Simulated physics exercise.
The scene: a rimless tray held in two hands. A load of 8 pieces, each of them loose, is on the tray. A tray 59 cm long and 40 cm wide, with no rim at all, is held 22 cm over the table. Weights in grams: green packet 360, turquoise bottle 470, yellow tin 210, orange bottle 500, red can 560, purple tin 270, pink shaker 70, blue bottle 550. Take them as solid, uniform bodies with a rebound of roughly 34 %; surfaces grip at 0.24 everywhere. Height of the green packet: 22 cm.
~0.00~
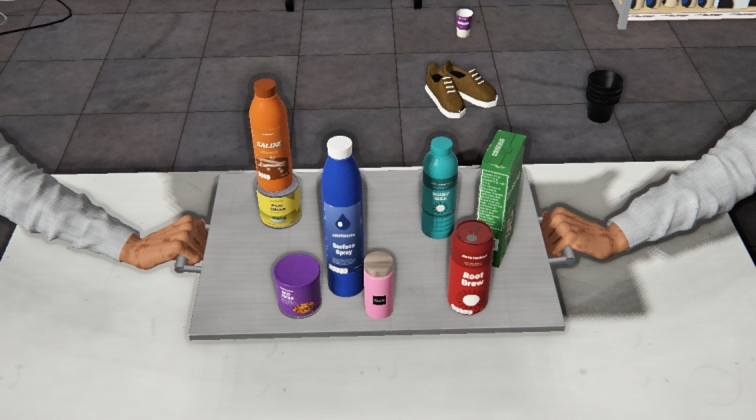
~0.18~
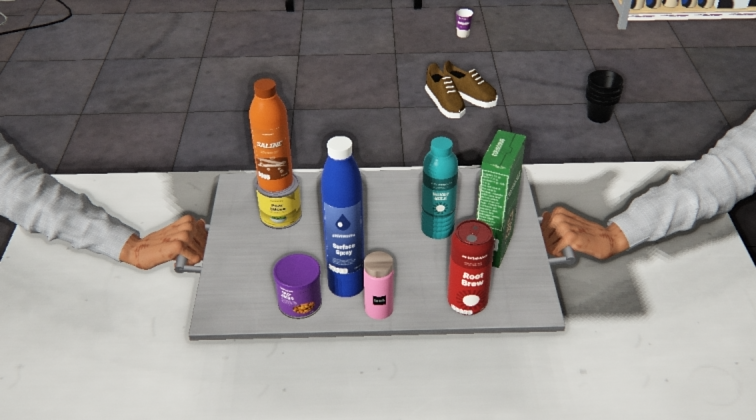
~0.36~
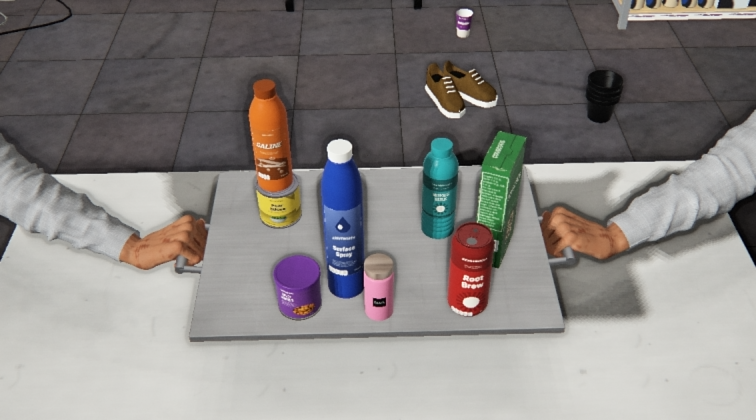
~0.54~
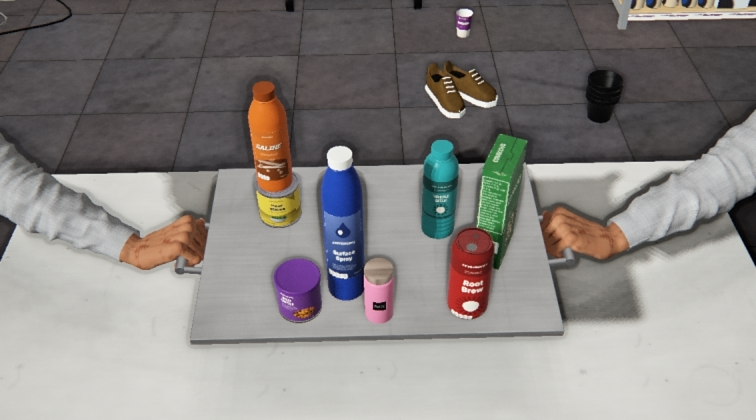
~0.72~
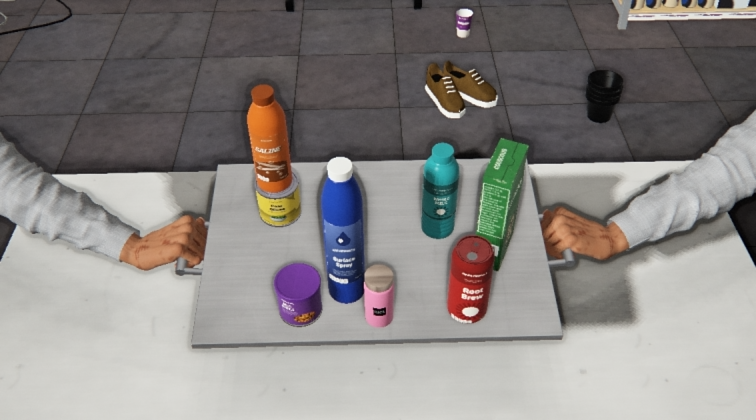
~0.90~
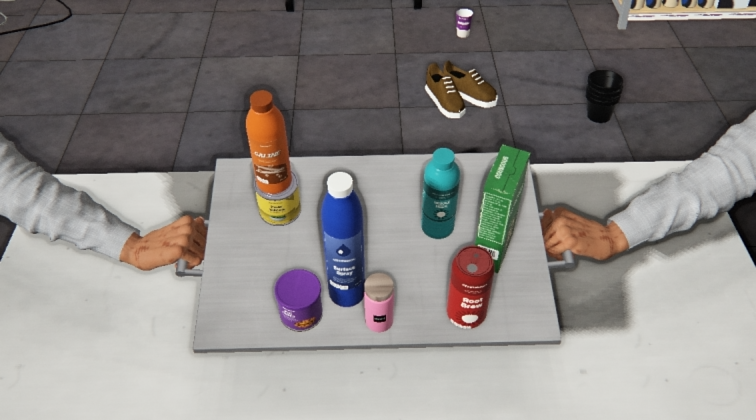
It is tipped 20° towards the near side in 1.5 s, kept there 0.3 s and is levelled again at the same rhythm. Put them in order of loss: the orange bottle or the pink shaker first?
Of the two named, the second: The pink shaker.
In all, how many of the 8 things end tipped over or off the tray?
That comes to 8.
After 1.70 s, tilt 20°, near edge down; red can, purple tin, pink shaker and blue bottle now off the tray; orange bottle 44° off its base near (263, 310); yellow tin 48° off its base.
After 2.10 s, tilt 19°, near edge down; green packet, turquoise bottle, yellow tin and orange bottle now off the tray.
After 2.70 s, tilt 9°, near edge down.
In the end (3.9 s), off the tray, green packet, turquoise bottle, yellow tin, orange bottle, red can, purple tin, pink shaker and blue bottle. Orange bottle went at 1.66 s; pink shaker went at 1.44 s.
